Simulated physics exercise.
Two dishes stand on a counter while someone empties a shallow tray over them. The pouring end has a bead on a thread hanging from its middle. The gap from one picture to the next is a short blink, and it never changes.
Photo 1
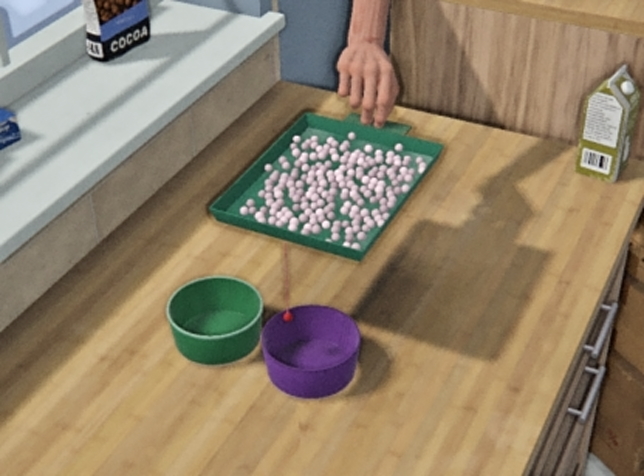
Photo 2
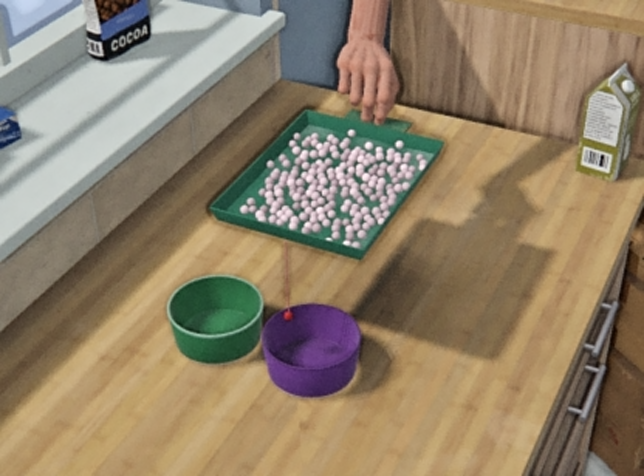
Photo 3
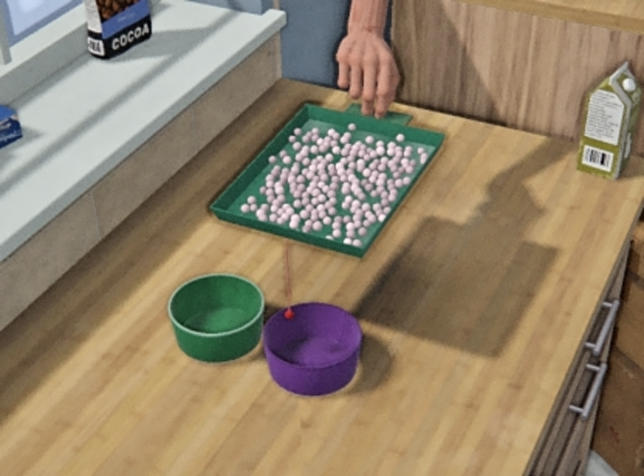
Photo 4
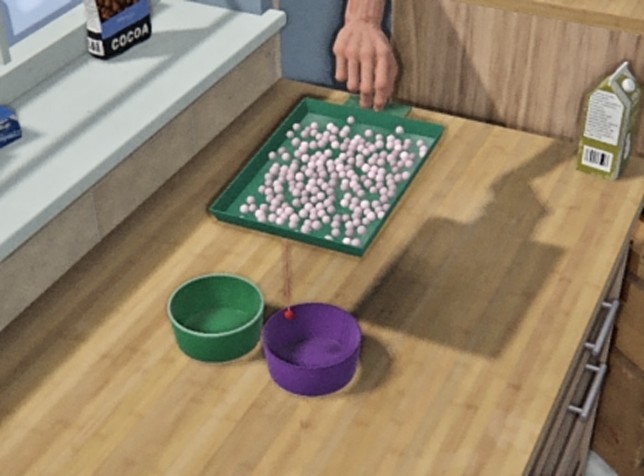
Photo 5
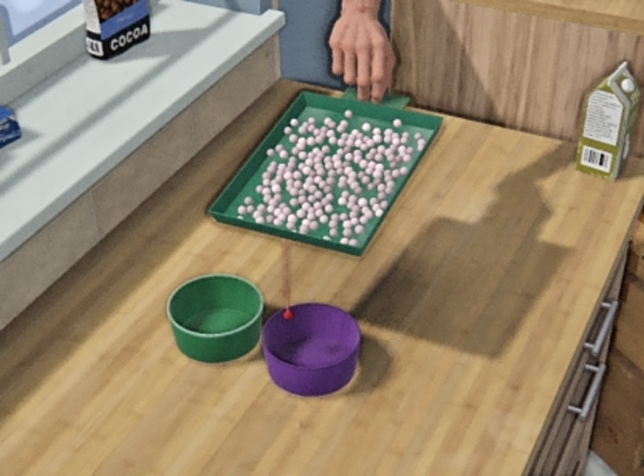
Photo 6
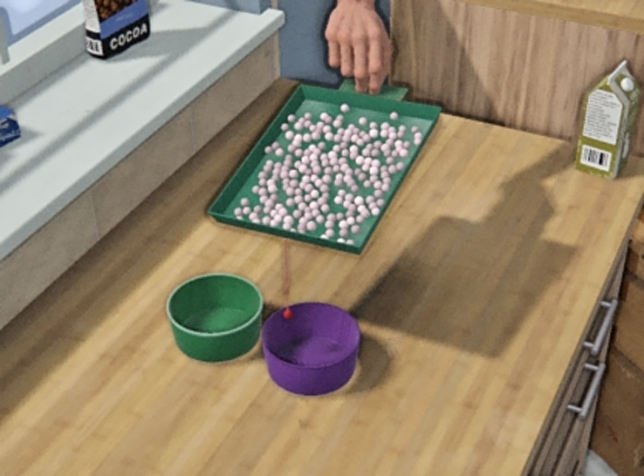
In this clip, a hand holds a green tray of small pale pink balls above a green dish and a purple dish on a wooden counter, gradually raising the tray's far end as the balls shift slightly within it.
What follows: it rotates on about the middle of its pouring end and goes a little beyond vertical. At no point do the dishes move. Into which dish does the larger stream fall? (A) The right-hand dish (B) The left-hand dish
B.
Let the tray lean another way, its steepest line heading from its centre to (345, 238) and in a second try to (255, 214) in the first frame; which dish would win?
The rightmost dish, then the leftmost dish.
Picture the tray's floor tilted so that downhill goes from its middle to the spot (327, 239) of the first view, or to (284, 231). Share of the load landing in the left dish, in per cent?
In turn, 0 percent and then 20 percent.
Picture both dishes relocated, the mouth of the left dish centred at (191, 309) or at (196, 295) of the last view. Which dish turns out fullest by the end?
The dish to the left at the first, the dish to the left at the second.
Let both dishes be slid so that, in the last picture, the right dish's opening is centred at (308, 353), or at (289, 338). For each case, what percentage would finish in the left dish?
It works out to 80 percent and then 60 percent.
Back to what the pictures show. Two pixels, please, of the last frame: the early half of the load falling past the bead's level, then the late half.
For the early half I get (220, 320), and for the late half (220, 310).
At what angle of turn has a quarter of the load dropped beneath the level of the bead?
At roughly 75°.
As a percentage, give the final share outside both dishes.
Around 30 %.
Just after the last frame, tray tipped steeply; almost all on the tray; just a few in the left dish; just a few outside both; just a few in the air.
A moment on, tray tipped right over; about a tenth on the tray; about a tenth in the right dish; roughly half in the left dish; roughly a quarter outside both; about a tenth in the air.
Further on, tray tipped past a quarter turn; about a tenth in the right dish; roughly two thirds in the left dish; roughly a quarter outside both.
When it is over, tray tipped past a quarter turn; about a tenth in the right dish; roughly two thirds in the left dish; roughly a quarter outside both.
